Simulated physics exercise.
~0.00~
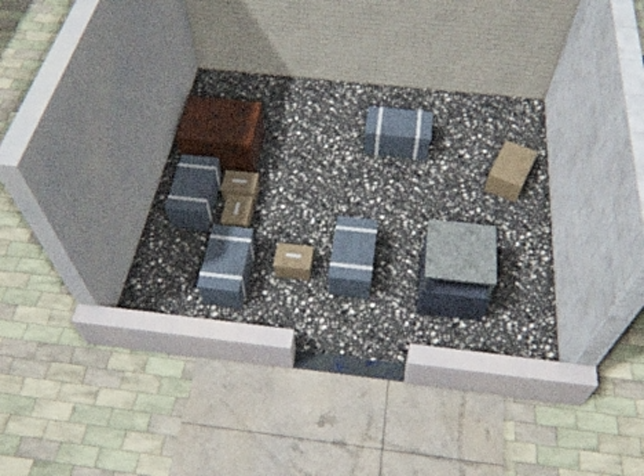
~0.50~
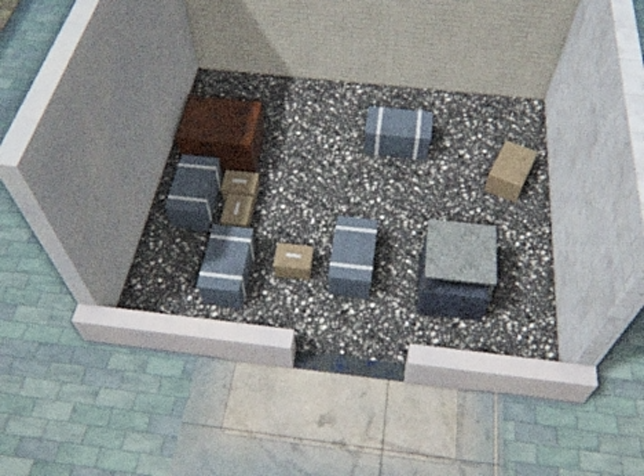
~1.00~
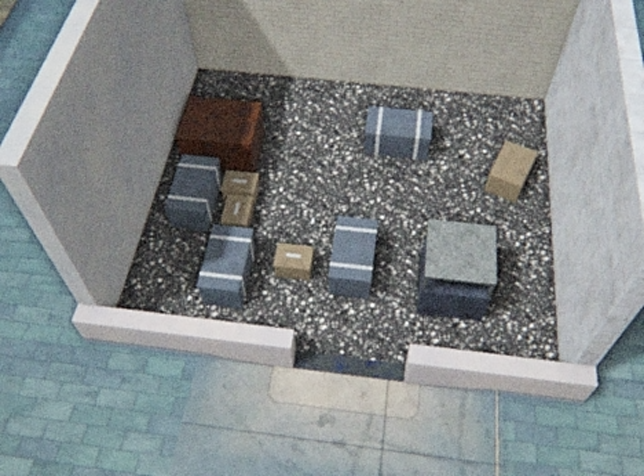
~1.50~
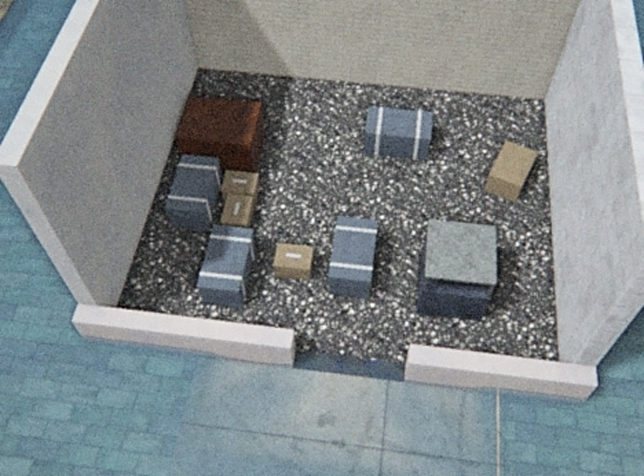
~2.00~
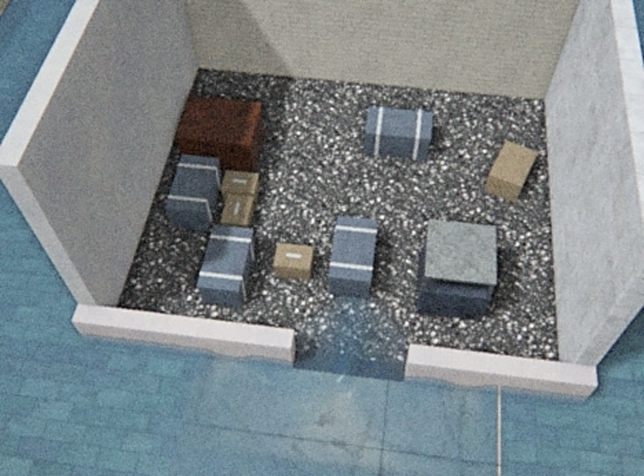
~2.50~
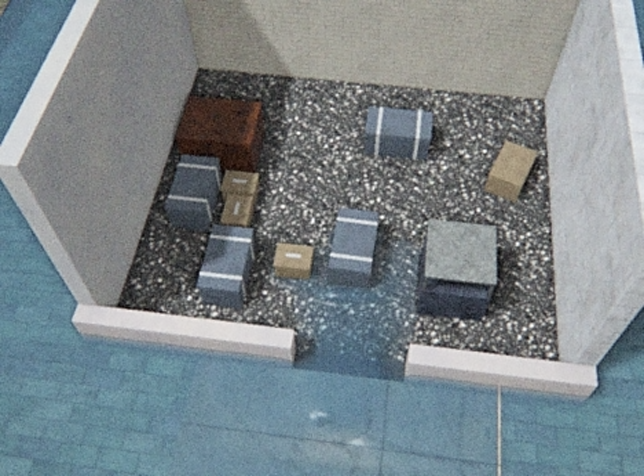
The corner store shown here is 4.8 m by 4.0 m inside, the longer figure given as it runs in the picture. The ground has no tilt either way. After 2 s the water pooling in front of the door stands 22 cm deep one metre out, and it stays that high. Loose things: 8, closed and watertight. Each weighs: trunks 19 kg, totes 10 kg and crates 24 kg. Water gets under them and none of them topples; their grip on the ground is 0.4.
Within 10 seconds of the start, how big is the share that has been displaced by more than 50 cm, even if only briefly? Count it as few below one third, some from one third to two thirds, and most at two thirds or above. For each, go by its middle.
Some.
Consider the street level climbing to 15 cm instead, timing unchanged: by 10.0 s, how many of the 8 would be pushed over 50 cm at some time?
I count 3 of them in that case.
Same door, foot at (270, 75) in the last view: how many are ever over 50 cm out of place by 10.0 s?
That would give 3.
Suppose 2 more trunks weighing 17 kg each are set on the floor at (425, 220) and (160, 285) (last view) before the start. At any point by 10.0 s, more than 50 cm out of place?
Taking them in order, the first is above the threshold and the second is below the threshold.
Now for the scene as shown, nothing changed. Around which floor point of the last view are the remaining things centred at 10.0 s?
(298, 180).
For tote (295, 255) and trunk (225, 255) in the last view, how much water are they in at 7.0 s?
I'd put it at 6 cm and 2 cm respectively.
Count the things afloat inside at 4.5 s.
Then: 0.
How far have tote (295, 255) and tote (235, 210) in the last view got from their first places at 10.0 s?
250 cm, 10 cm.
After 3.5 s 2 of 8 are over 50 cm from their spots; 0 afloat.
After 4.5 s 3 of 8 are over 50 cm from their spots; 0 afloat.
After 7.0 s 3 of 8 are over 50 cm from their spots; 2 afloat.
After 10.0 s 3 of 8 are over 50 cm from their spots, and 3 have been at some point; 4 afloat.
